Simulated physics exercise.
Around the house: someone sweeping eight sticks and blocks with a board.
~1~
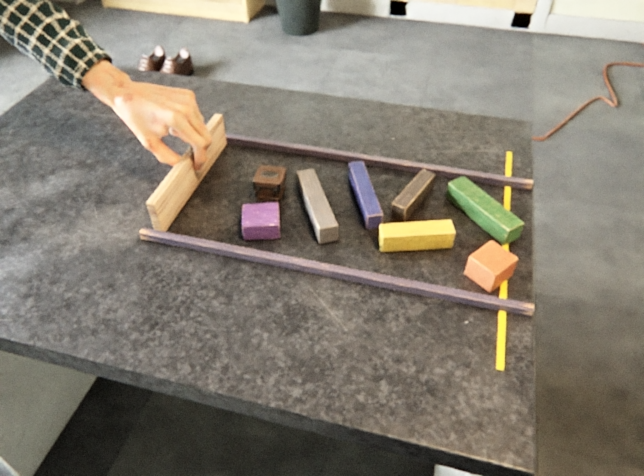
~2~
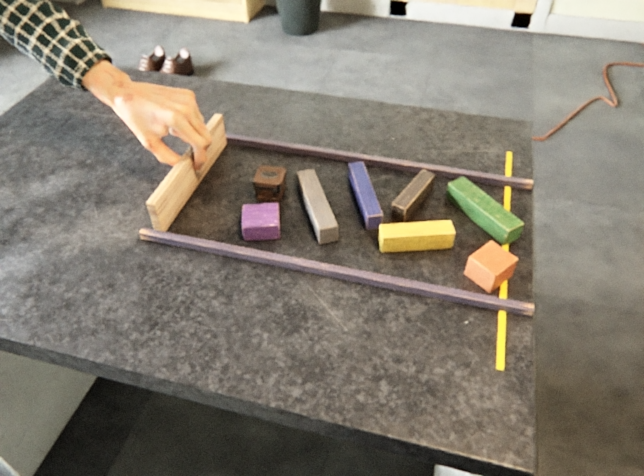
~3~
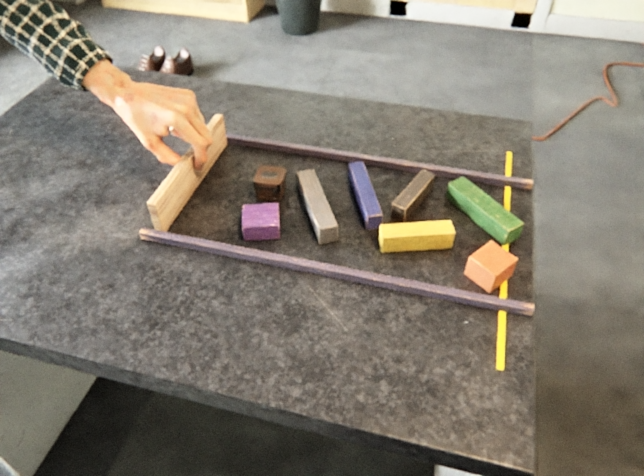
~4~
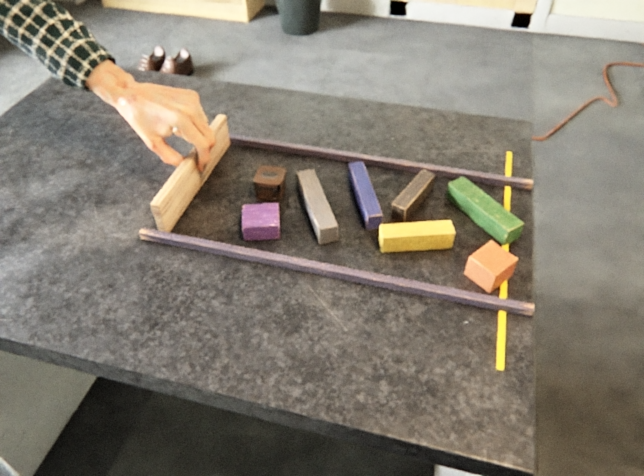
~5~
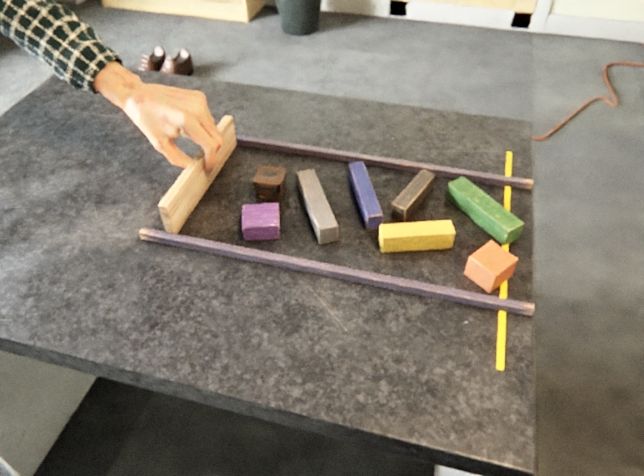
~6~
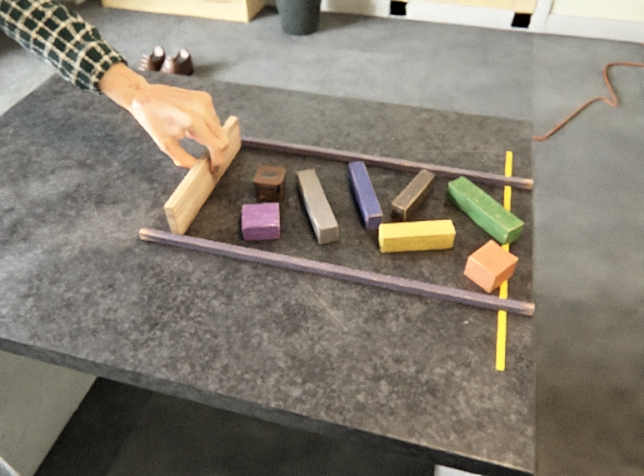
A hand slides a wooden board slightly right toward colored blocks lying still between two sticks.
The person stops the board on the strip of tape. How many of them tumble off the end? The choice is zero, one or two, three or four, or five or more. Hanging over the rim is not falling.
The number that fall off is five or more.
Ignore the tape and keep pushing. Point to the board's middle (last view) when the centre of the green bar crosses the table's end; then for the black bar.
Near (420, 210) and (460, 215).
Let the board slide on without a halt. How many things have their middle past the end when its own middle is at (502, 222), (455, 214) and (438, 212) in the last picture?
The counts: 6, 2 and 1.
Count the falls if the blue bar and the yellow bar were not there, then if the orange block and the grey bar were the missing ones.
First 4, then 4.
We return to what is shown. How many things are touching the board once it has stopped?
2 of them.
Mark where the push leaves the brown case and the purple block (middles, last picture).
First (524, 228), then (526, 275).
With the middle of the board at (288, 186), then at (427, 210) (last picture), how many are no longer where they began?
The counts are 3 and 8.
Soon after, none off yet; orange block at rest near (491, 266); green bar at rest near (483, 210); yellow bar at rest near (416, 236).
At rest, the number that fall off is five or more; fallen, grey bar, blue bar, black bar, yellow bar, green bar and orange block.
